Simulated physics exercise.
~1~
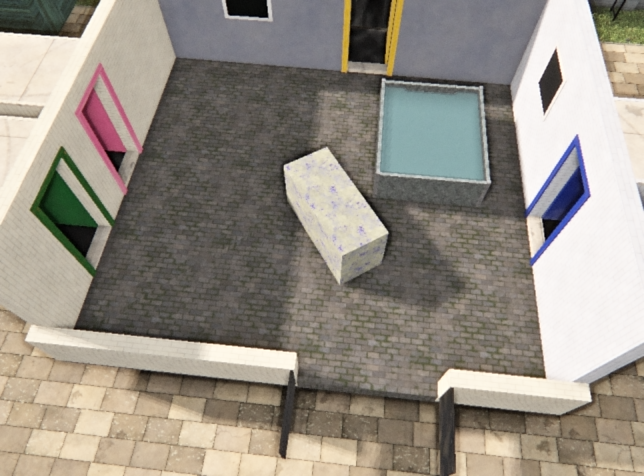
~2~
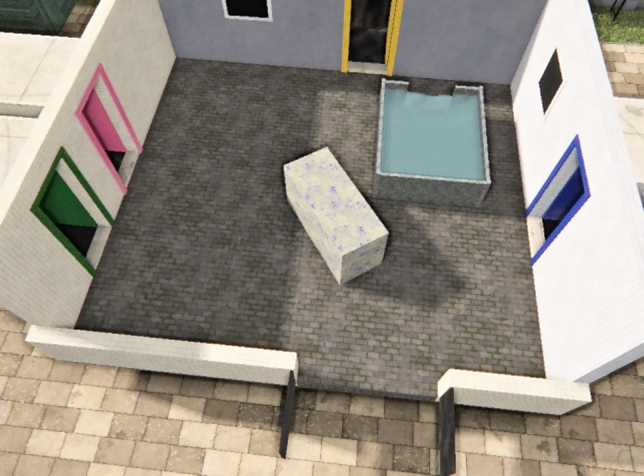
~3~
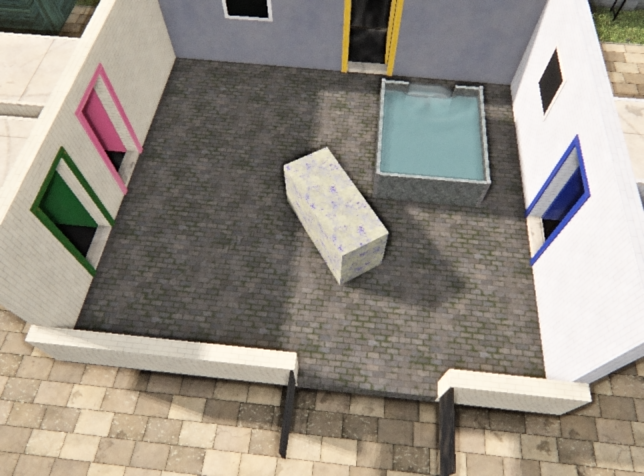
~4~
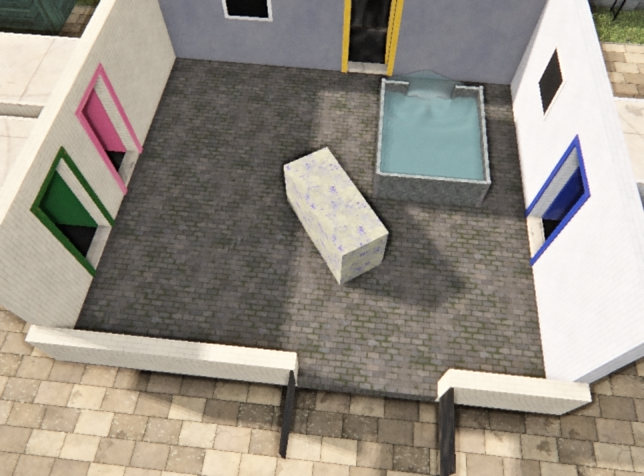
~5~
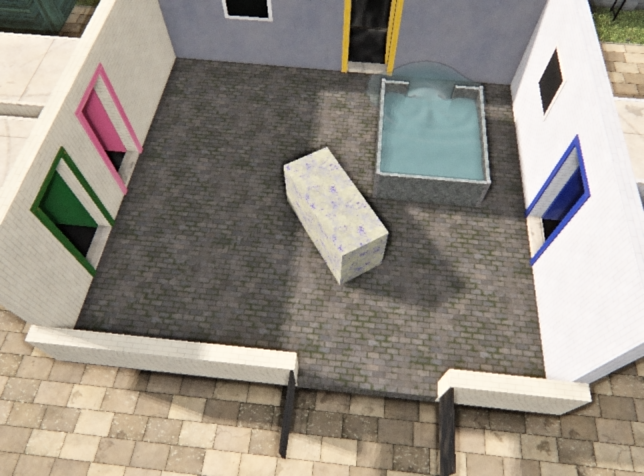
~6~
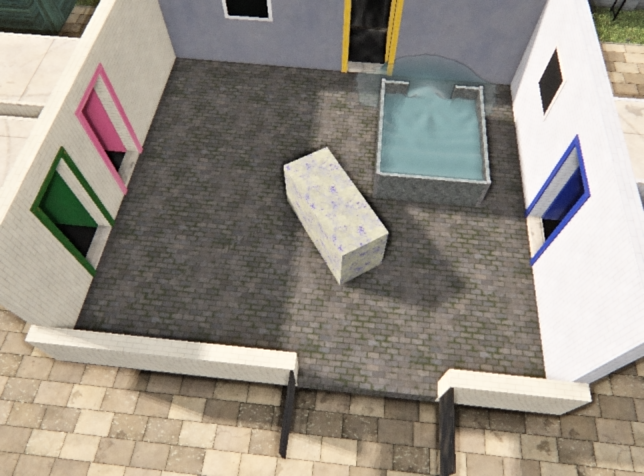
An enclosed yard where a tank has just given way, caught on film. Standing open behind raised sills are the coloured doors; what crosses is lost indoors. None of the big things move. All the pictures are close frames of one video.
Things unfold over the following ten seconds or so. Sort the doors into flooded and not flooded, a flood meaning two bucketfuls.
Sorted: Blue door - not flooded; yellow door - flooded; pink door - not flooded; green door - not flooded.
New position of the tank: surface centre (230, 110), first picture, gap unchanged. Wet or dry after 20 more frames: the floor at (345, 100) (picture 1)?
That patch would be swamped, I'd say.
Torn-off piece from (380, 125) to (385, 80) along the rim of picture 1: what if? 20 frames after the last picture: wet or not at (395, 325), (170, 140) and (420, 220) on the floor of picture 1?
Unwetted, submerged, unwetted.
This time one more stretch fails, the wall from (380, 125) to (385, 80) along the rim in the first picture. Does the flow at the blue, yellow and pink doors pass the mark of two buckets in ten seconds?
Log - blue comes in lower; yellow comes in lower; pink breaks the threshold.
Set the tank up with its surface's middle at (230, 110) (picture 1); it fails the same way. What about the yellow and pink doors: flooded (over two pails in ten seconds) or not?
I'd say the yellow one remains below and the pink one remains below.
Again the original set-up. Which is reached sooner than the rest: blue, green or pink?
That is the blue door.
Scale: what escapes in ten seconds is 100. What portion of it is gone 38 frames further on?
It should be close to 35 percent by then.
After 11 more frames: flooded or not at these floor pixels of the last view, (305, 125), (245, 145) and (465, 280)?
In turn: Covered, clear, clear.
A moment on, water covers 10 % of the floor; the blue door not reached, the yellow door under two buckets in, the pink door not reached, the green door not reached.
Next, water covers 25 % of the floor; the blue door not reached, the yellow door under two buckets in, the pink door not reached, the green door not reached.
Then, water covers 45 % of the floor; the blue door wet at the sill, nothing in, the yellow door over two buckets in, the pink door not reached, the green door not reached.
Later, water covers 70 % of the floor; the blue door under two buckets in, the yellow door over two buckets in, the pink door wet at the sill, nothing in, the green door wet at the sill, nothing in.
In the end, water covers 95 % of the floor; the blue door under two buckets in, the yellow door over two buckets in, the pink door wet at the sill, nothing in, the green door wet at the sill, nothing in.
